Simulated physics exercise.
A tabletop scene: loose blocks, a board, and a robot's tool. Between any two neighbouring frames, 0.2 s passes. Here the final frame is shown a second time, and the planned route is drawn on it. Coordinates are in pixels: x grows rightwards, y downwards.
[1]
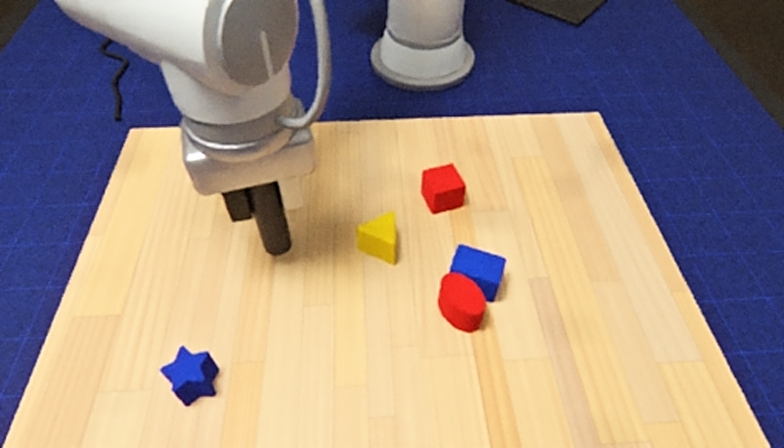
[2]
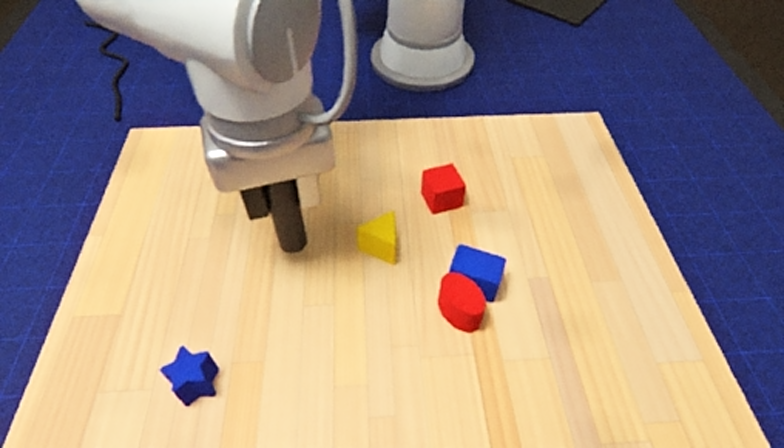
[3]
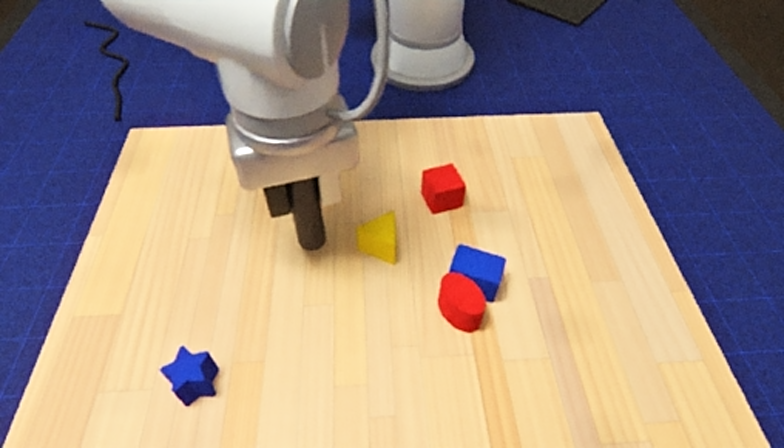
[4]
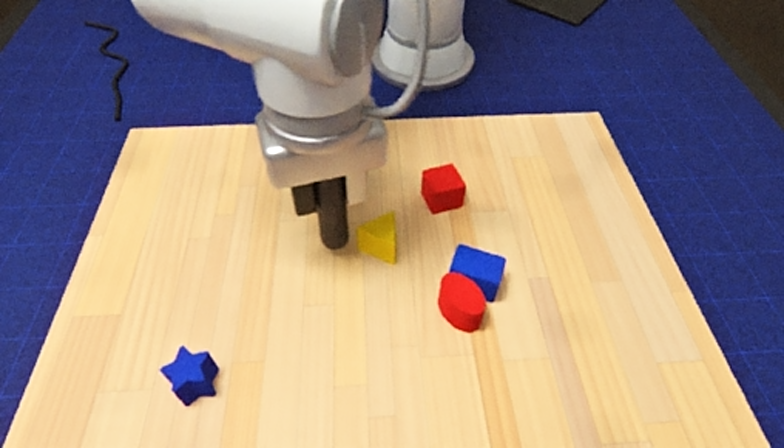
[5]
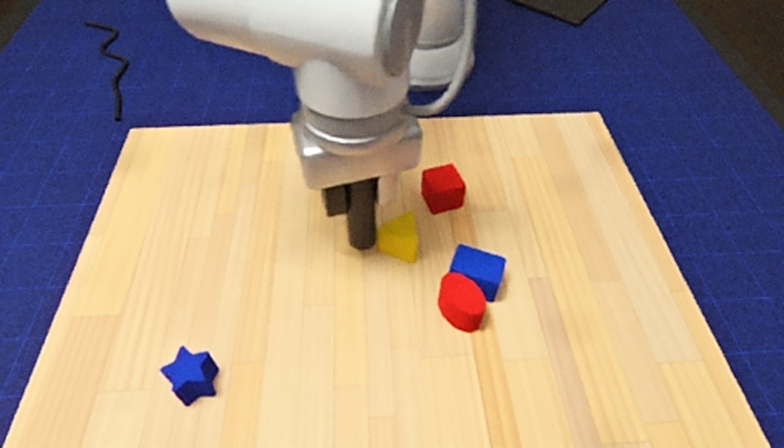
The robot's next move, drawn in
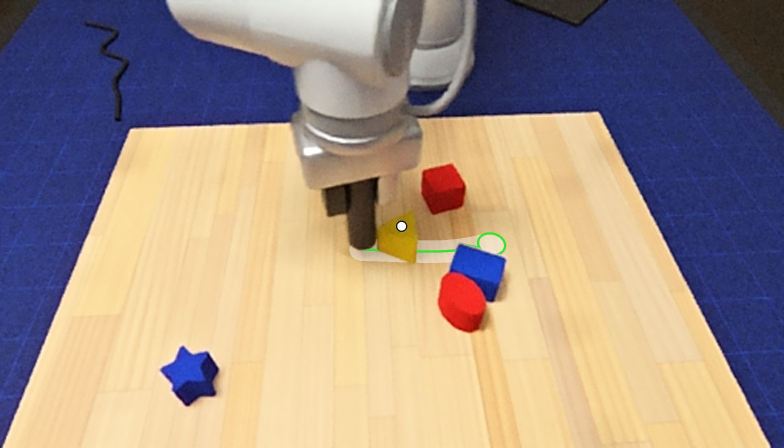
A white robot arm with a dark, blunt tool reaches over a pale wooden board on a blue surface, seen from above at a fixed angle. A yellow triangular block sits near the middle, a red square one behind it to the right, blue and red blocks touching nearer, and a blue star at front left. The arm glides steadily right, meets the yellow block and nudges it slightly rightward, while the others stay still.
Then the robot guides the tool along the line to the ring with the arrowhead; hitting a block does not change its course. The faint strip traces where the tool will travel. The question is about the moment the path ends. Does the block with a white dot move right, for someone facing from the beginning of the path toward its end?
No, that is not what happens.
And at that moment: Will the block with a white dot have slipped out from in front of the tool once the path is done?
Final answer: No.
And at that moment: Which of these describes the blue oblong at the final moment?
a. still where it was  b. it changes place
Choice a: Still where it was.
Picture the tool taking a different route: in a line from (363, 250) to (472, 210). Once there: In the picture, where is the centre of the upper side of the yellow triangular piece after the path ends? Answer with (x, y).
Around pixel (458, 221).
Drawn move, from (363, 250) via (429, 252), ending at (492, 244); the dot is on the yellow triangular piece.
What follows on the original path. One third of the way, tool at (408, 241); yellow triangular piece at (447, 223), turned 15° anticlockwise.
Two thirds of the way, tool at (453, 241); yellow triangular piece at (479, 220), turned 70° anticlockwise.
At the end, tool at (494, 234); yellow triangular piece at (515, 209), turned 105° anticlockwise; blue oblong still.
